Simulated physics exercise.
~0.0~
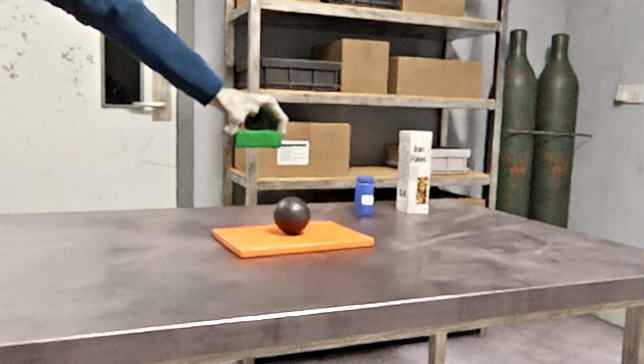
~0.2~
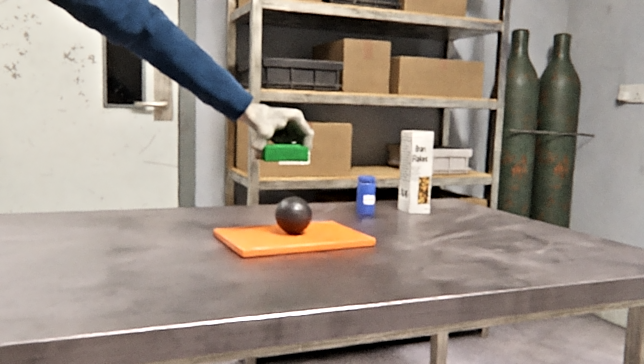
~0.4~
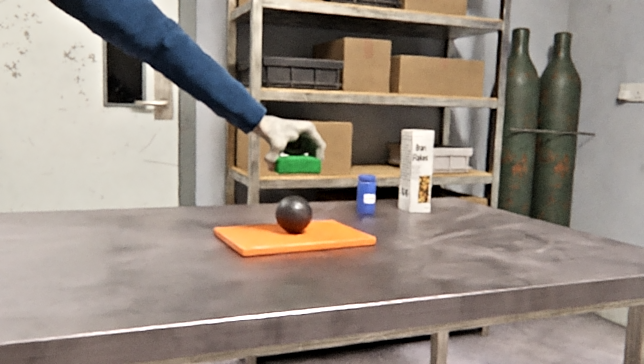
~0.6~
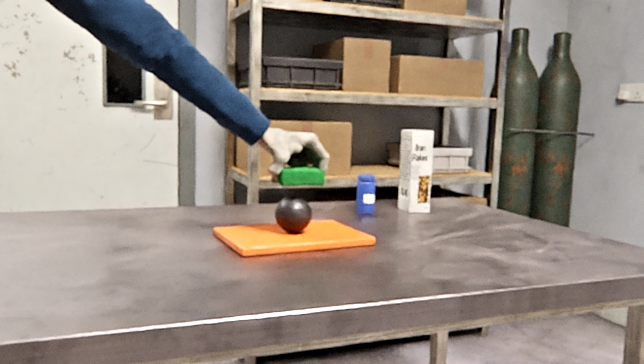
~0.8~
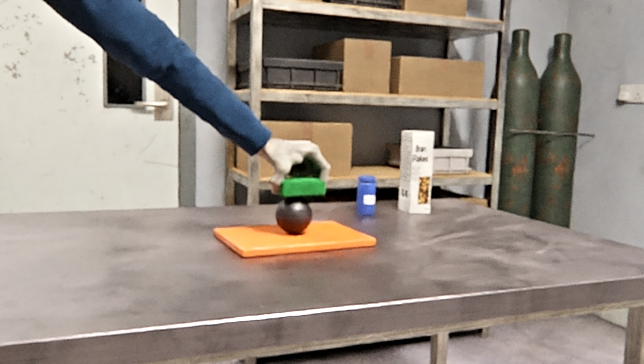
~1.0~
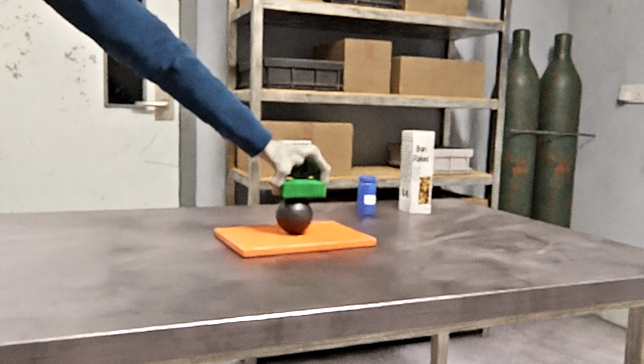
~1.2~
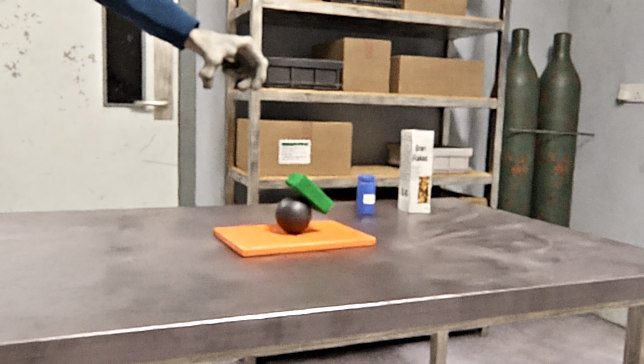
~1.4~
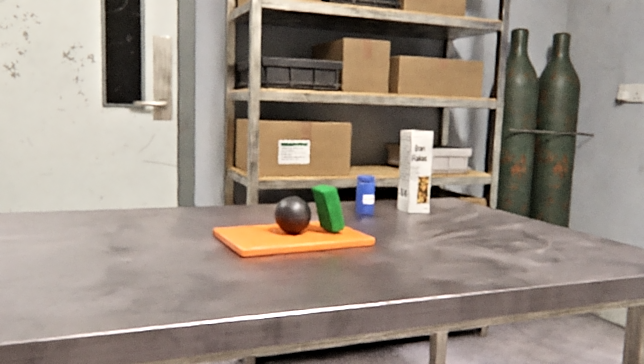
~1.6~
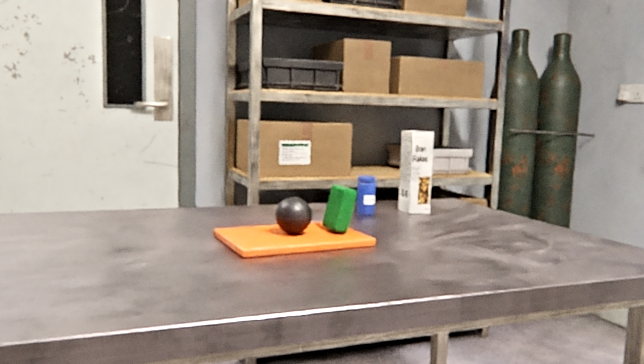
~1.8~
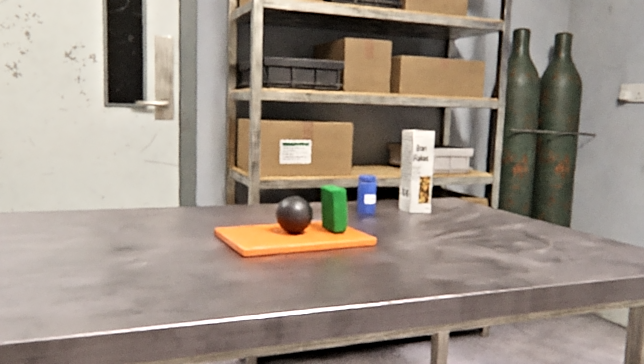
A gloved hand lowers a green sponge onto a black ball and releases it, and the sponge tips off rightward.
